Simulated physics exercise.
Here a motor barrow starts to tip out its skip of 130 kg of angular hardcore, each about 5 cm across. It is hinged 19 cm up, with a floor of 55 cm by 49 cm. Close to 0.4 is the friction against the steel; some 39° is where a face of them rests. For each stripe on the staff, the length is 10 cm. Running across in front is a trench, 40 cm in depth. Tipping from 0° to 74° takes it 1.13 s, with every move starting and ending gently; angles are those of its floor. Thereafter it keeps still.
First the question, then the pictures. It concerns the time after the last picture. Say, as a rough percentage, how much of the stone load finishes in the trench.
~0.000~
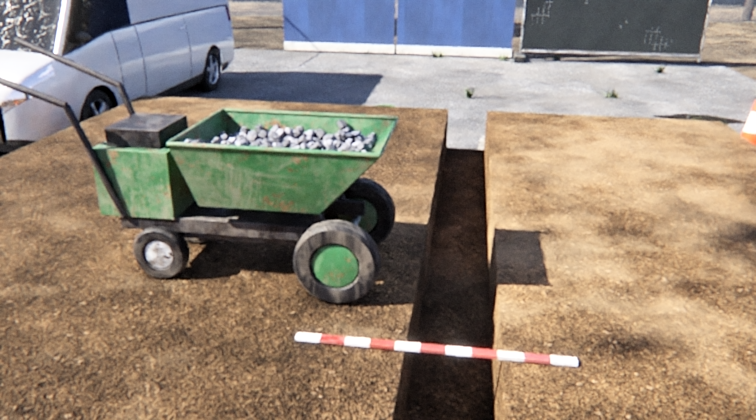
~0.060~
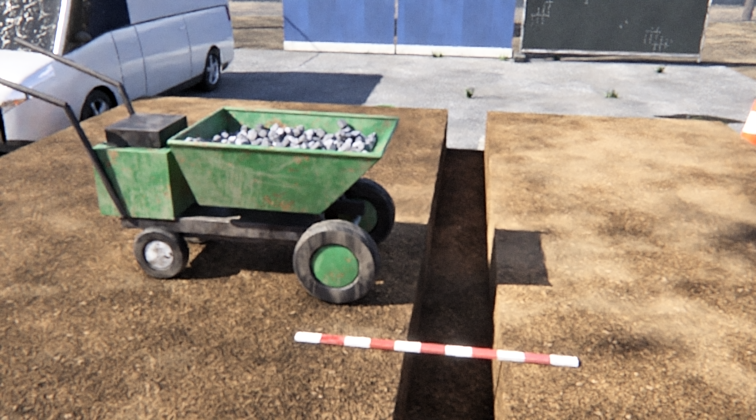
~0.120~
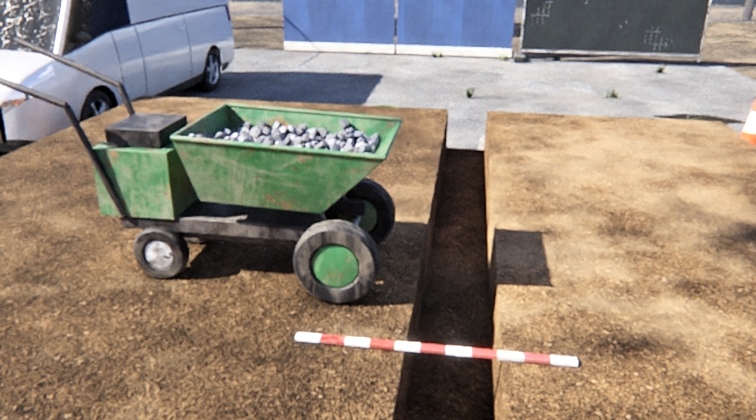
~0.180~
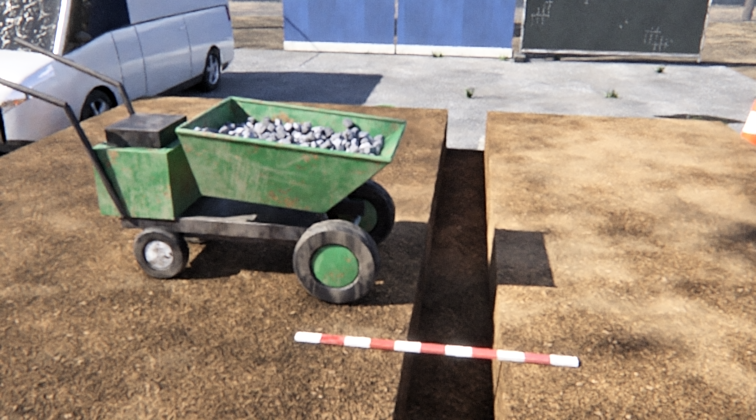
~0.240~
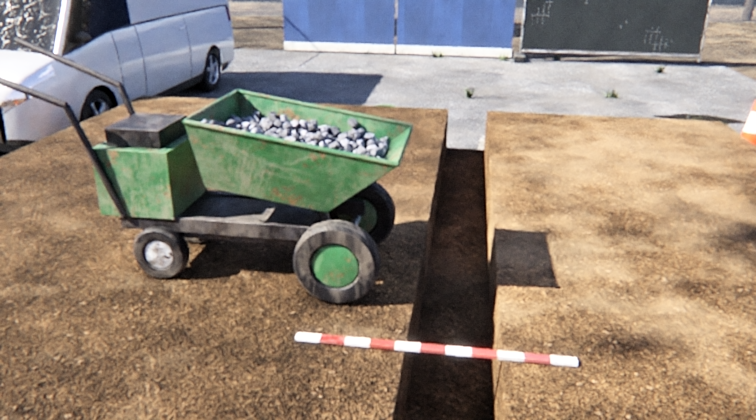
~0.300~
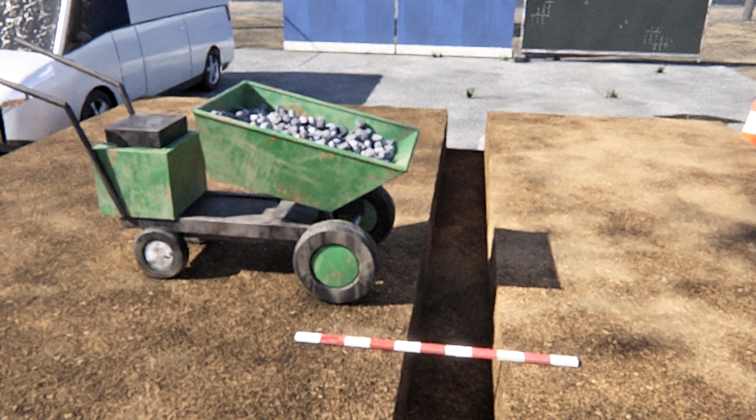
Roughly 65 out of 100.
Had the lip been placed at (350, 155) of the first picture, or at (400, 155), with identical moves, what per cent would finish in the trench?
I'd expect close to 90 per cent at the first and 35 per cent at the second.
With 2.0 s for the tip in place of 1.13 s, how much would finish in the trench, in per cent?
That would give about 70 percent.
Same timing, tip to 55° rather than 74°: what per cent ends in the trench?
It would come to about 20 percent.
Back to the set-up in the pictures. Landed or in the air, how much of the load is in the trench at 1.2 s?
Roughly 20% by that time.
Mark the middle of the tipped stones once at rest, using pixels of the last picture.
Somewhere near pixel (481, 330).
After 0.9 s the floor is at 63°; 100 % in the skip; the foremost stones are at (460, 234).
After 1.2 s the floor is at 74°; 63 % in the skip, 20 % in the trench, 17 % past the trench; the foremost stones are at (551, 287).
After 1.6 s the floor is at 74°; 21 % in the skip, 42 % in the trench, 37 % past the trench; the foremost stones are at (639, 282).
After 3.5 s the floor is at 74°; 0 % in the skip, 65 % in the trench, 35 % past the trench; the foremost stones are at (666, 275).
